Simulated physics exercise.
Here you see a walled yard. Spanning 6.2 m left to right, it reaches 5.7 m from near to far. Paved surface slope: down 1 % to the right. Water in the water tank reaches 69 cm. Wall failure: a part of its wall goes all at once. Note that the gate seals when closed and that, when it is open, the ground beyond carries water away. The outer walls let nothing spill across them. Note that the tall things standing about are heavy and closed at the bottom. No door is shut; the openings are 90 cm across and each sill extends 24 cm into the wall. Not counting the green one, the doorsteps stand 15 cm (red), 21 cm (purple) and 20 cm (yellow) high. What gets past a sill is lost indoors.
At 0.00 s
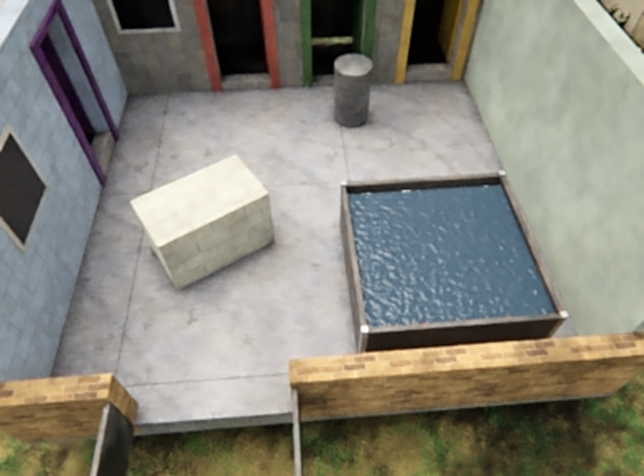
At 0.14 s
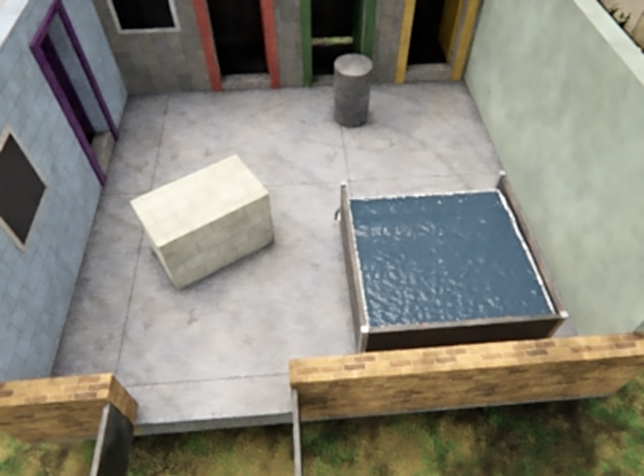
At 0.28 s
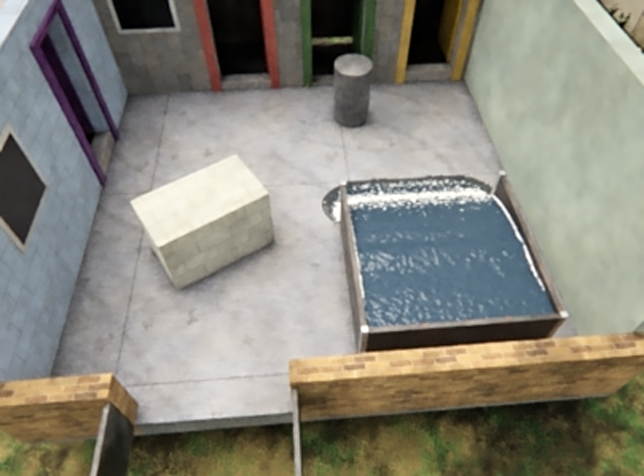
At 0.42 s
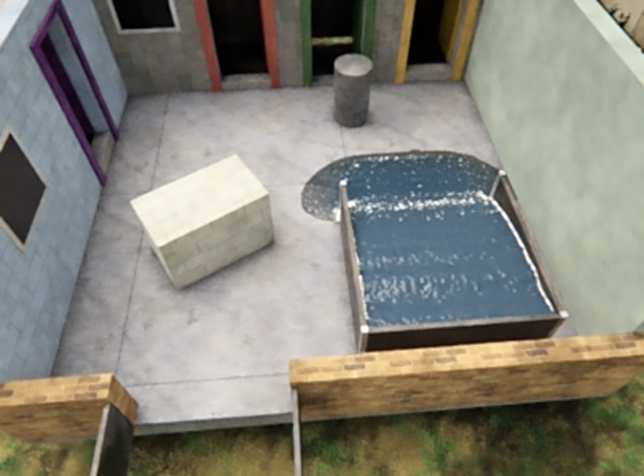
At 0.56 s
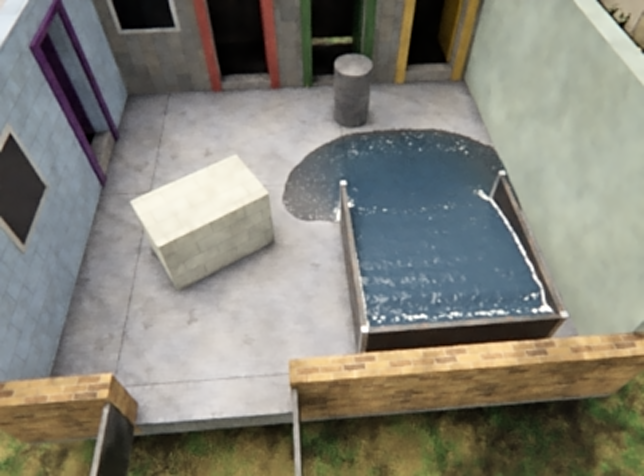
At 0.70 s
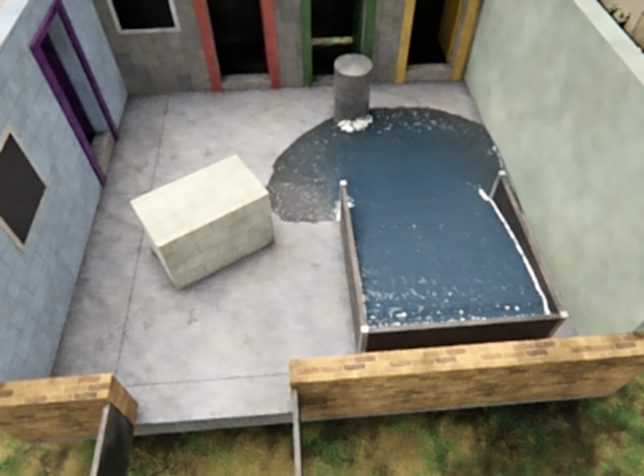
To begin with, still water fills a square tank in a walled yard with a pale block and a grey cylinder. The tank's far side opens and water pours out, spreading across the paving in a widening rounded sheet that reaches the cylinder, while the green doorway stays dry.
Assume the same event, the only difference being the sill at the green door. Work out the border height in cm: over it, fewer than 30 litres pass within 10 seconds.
Border at about 11.5 cm.
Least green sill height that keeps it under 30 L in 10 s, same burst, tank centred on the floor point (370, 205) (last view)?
Then it needs to be around 21 cm high.
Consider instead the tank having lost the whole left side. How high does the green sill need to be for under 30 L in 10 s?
About 7.0 centimetres.
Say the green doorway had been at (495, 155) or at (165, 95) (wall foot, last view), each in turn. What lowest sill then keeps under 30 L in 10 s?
In turn: About 14.5 cm, about 14.0 cm.
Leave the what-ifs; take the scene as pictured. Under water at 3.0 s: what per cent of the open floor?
Approximately 50 %.
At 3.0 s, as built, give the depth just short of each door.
Centimetres: Red = 17, green = 14, purple = 0, yellow = 34.
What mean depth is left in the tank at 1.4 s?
35 cm, roughly.
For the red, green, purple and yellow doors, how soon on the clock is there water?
Times: Red 1.6 s, green 1.2 s, purple 3.2 s, yellow 0.9 s.
After 1.4 s water covers 40 % of the floor, deepest (44 cm) near (395, 85); 8 cm at the green door, 0 litres in over its 6 cm sill.
After 3.0 s water covers 50 % of the floor, deepest (34 cm) near (474, 133); 14 cm at the green door, 24 litres in over its 6 cm sill.
After 10.0 s water covers 100 % of the floor, deepest (12 cm) near (344, 302); 9 cm at the green door, 98 litres in over its 6 cm sill.
At the green door as built, the water arrived by 1.3 s and peaked near 16 cm at 3.6 s.
Run again over the same 10 s with other heights there, 46 litres in over 9.5 cm, 19 litres over 13 cm. The limit of 30 litres is kept from about 11.5 cm up.
